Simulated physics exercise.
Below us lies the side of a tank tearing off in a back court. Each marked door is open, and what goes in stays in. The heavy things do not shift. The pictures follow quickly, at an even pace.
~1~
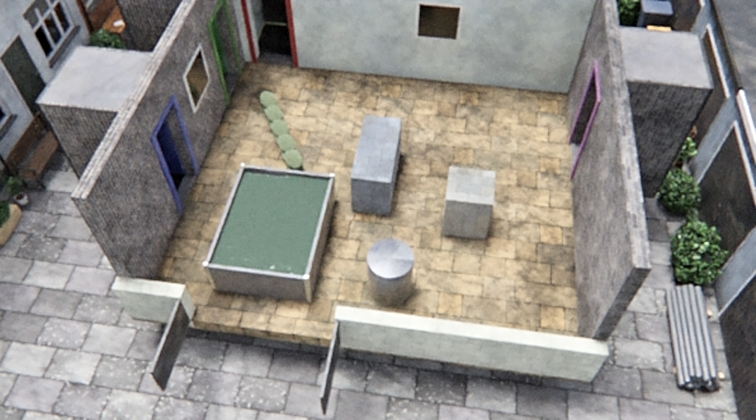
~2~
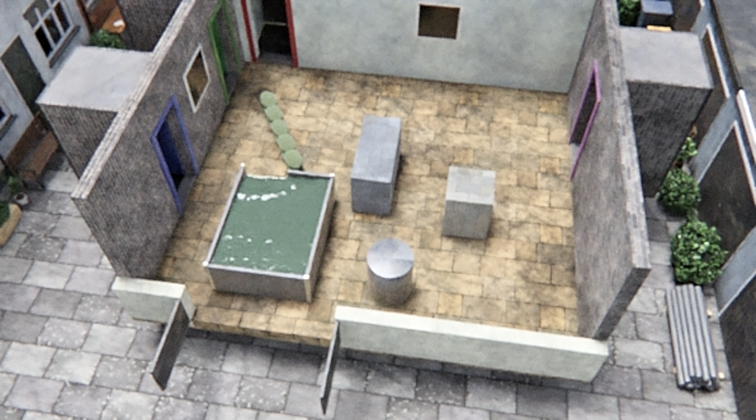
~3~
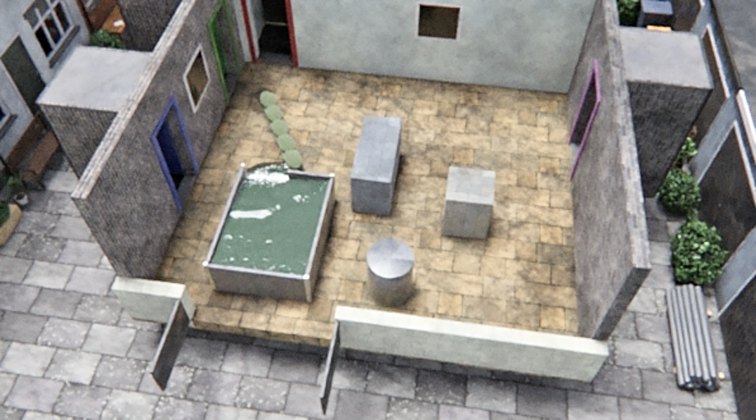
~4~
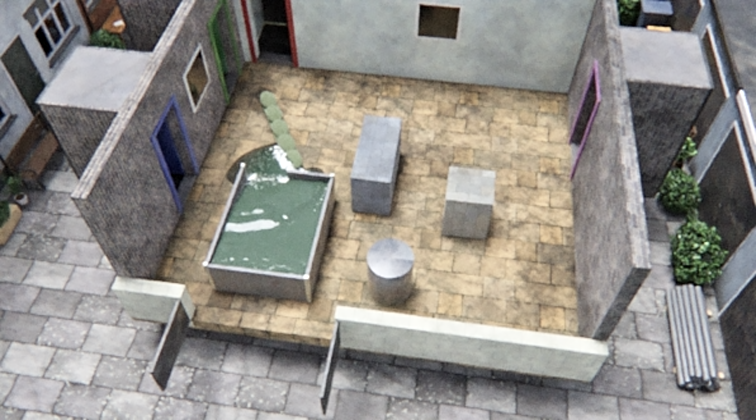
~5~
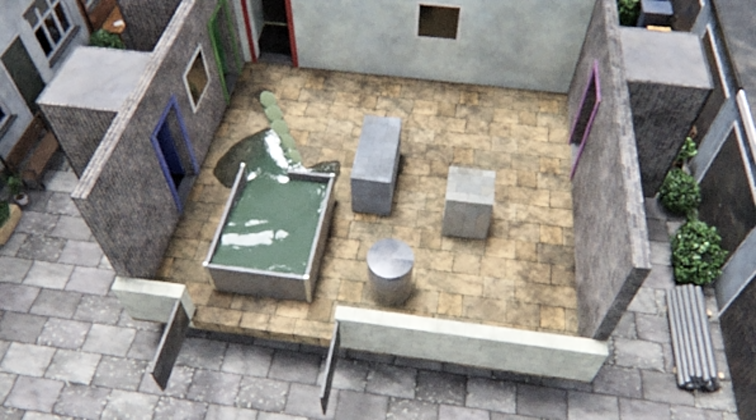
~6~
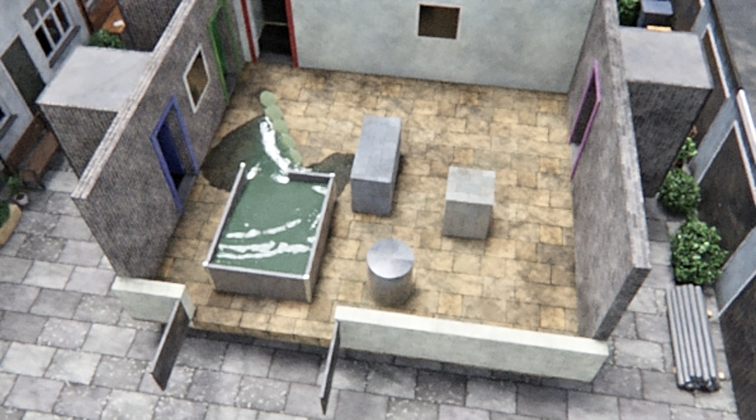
Green water in an open tank began to churn, then poured out over its far side and spread across the tan paving, wetting the round stepping stones and reaching toward the long grey block.
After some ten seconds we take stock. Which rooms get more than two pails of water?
One by one: The green door takes more than that; the purple door stays under that; the blue door stays under that; the red door takes more than that.
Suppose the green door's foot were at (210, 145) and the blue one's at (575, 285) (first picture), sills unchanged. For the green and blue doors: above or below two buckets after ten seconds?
Then: The green one is over, the blue one holds.
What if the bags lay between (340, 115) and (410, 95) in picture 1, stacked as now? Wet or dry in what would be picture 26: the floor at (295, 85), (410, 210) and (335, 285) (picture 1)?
One after the other: Awash, not flooded, not flooded.
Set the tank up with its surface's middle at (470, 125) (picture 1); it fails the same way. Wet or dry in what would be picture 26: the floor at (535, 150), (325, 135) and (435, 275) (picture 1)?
As listed: Under water, wet, dry.
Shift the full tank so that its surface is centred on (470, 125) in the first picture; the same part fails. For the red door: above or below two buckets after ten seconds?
The red one holds.
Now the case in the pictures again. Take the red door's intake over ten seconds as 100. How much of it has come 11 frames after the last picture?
I make it 5 per cent.
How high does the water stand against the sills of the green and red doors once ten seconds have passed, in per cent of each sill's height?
About 120 and 90 per cent.
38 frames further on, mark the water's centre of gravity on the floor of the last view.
Near (295, 178).
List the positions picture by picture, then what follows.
The first frame shows the open tank at (273, 221) is whole and still.
In the second frame, water pours out on the open tank's far side and has run to a hidden place.
In the third frame, the front is at (284, 164), out from the gap on the open tank's far side.
In the fourth frame, water pours out on the open tank's far side and has run to (275, 146).
In the fifth frame, water pours out on the open tank's far side and has run to (267, 131).
In the sixth frame, water pours out on the open tank's far side and has run to (264, 117).
A moment on, water covers 15 % of the floor; the green door under two buckets in, the purple door not reached, the blue door not reached, the red door not reached.
Next, water covers 20 % of the floor; the green door over two buckets in, the purple door not reached, the blue door wet at the sill, nothing in, the red door under two buckets in.
Then, water covers 35 % of the floor; the green door far over two buckets in, the purple door not reached, the blue door wet at the sill, nothing in, the red door far over two buckets in.
Later, water covers 60 % of the floor; the green door far over two buckets in, the purple door not reached, the blue door wet at the sill, nothing in, the red door far over two buckets in.
In the end, water covers 80 % of the floor; the green door far over two buckets in, the purple door wet at the sill, nothing in, the blue door wet at the sill, nothing in, the red door far over two buckets in.
